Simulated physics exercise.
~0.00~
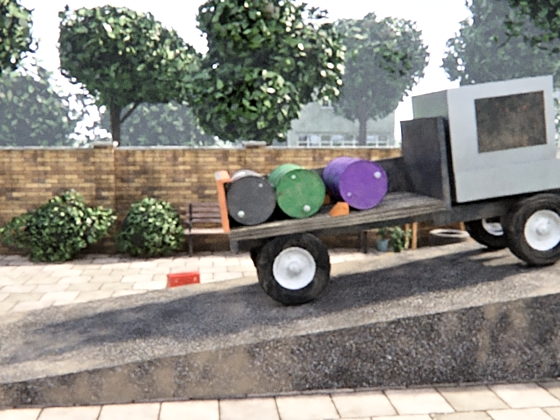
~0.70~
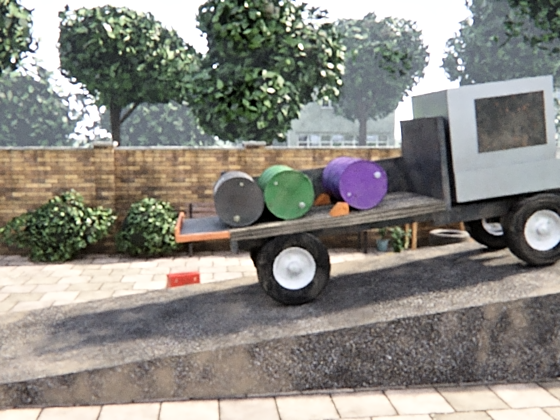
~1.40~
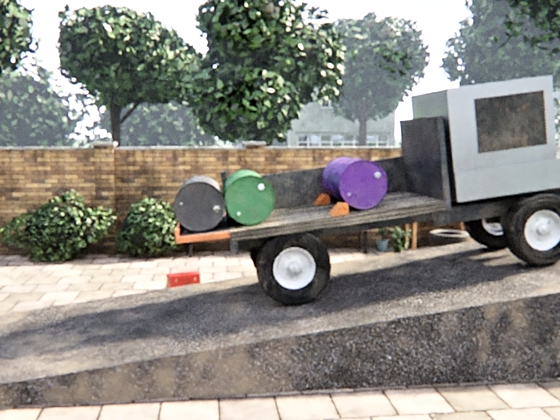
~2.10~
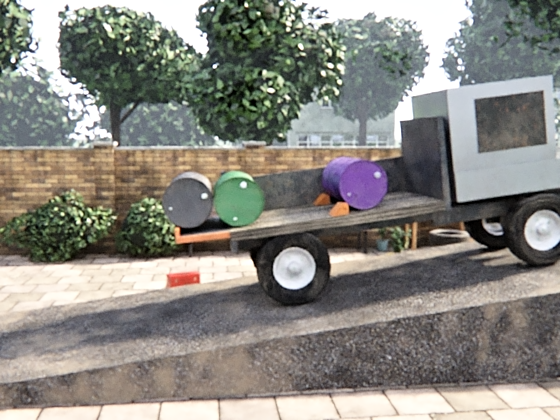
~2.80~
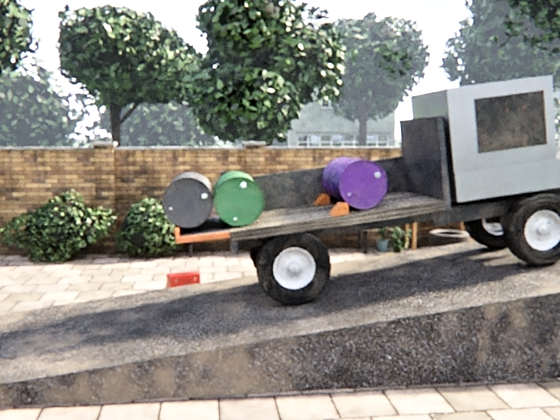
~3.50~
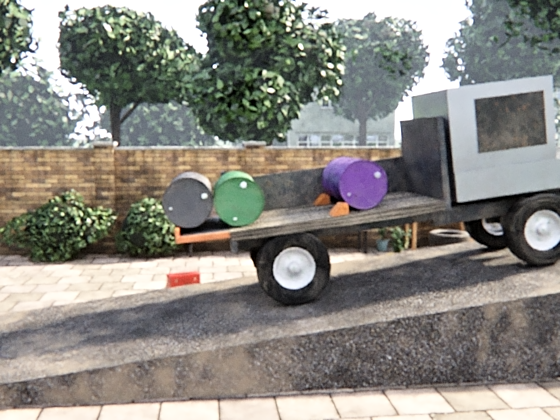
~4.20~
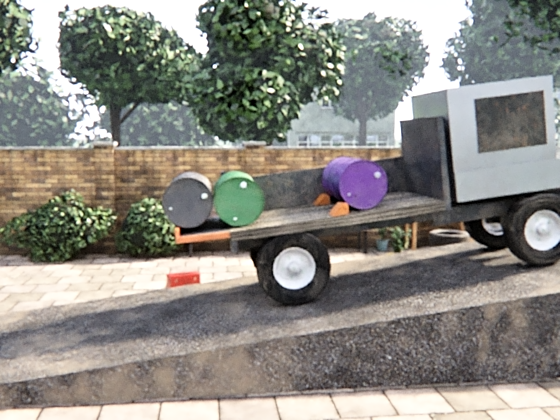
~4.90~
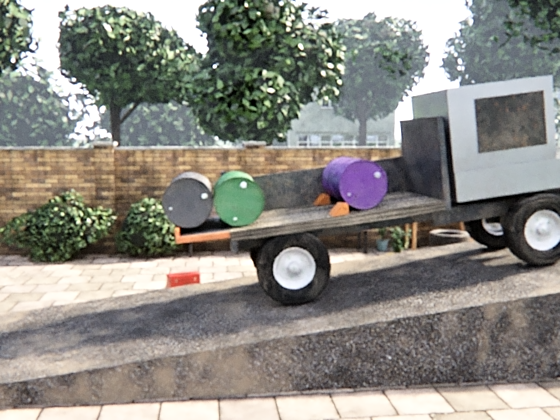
Tailgate dropping open on a sloped flatbed truck, grey and green drums rolling left and stopping on it, purple drum staying chocked.
